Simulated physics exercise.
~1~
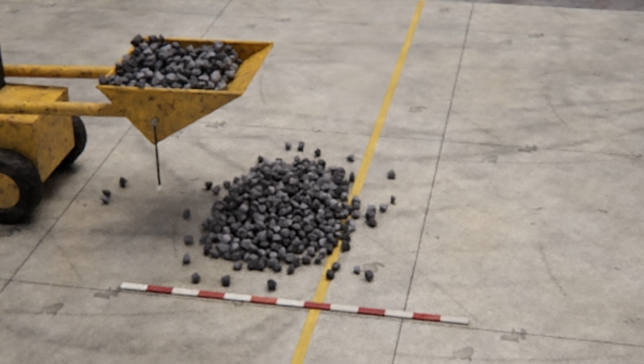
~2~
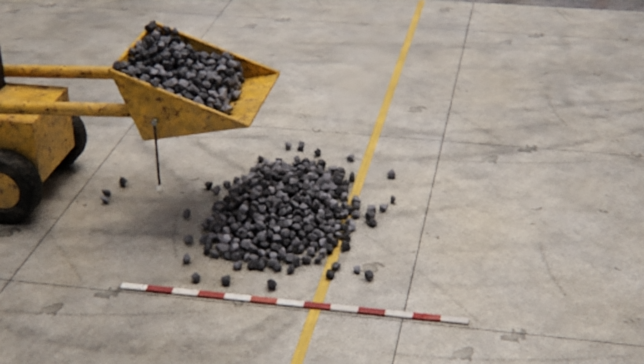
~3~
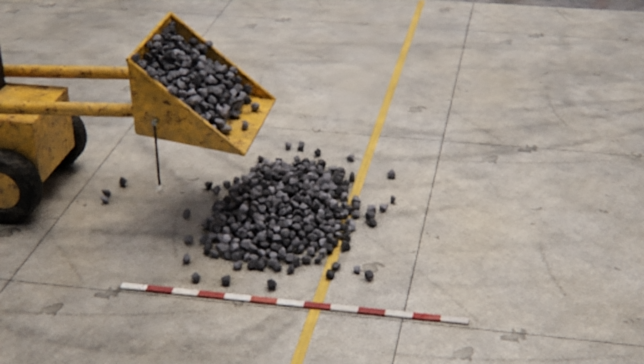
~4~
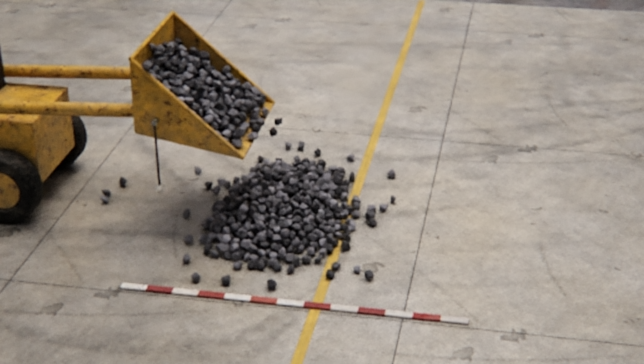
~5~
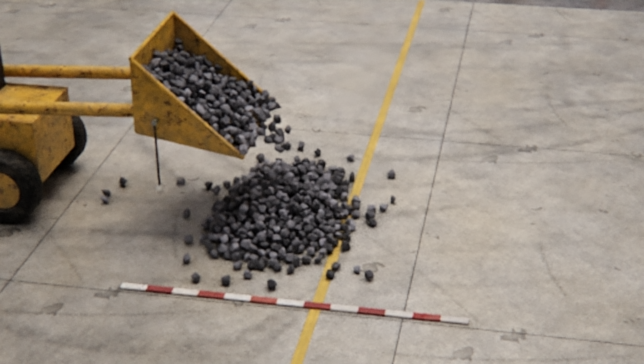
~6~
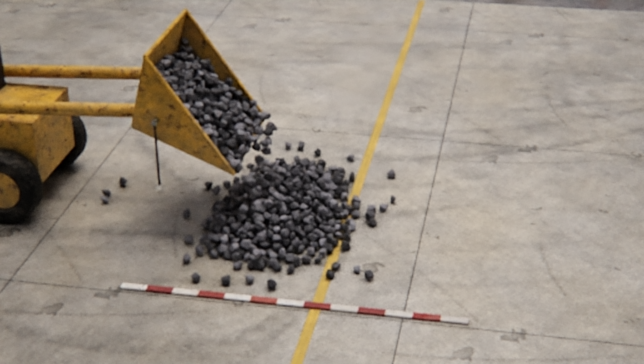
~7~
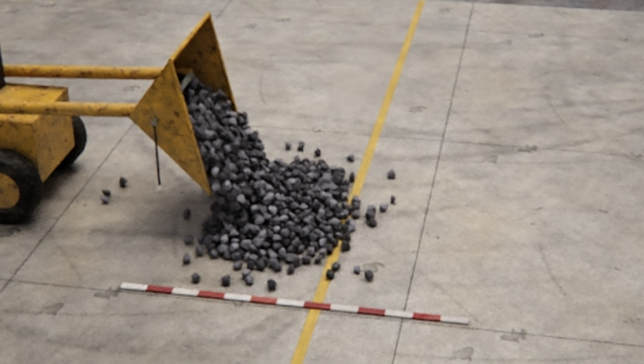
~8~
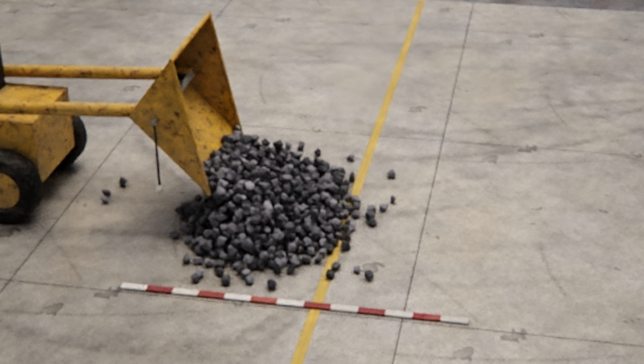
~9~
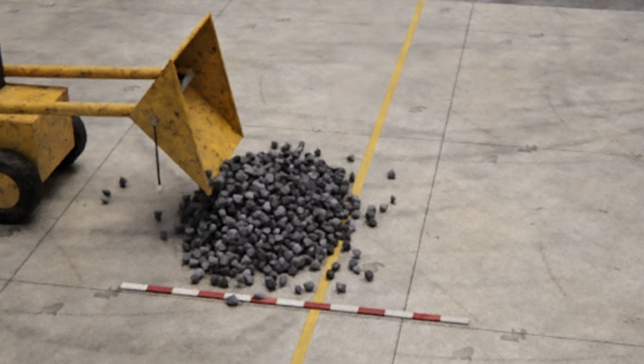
On a concrete floor marked with a yellow line, a yellow loader tips its bucket of dark crushed stones forward, pausing briefly before tilting further and pouring them onto an existing heap beside a red-and-white staff, leaving the bucket empty and the pile larger, mostly left of the line.
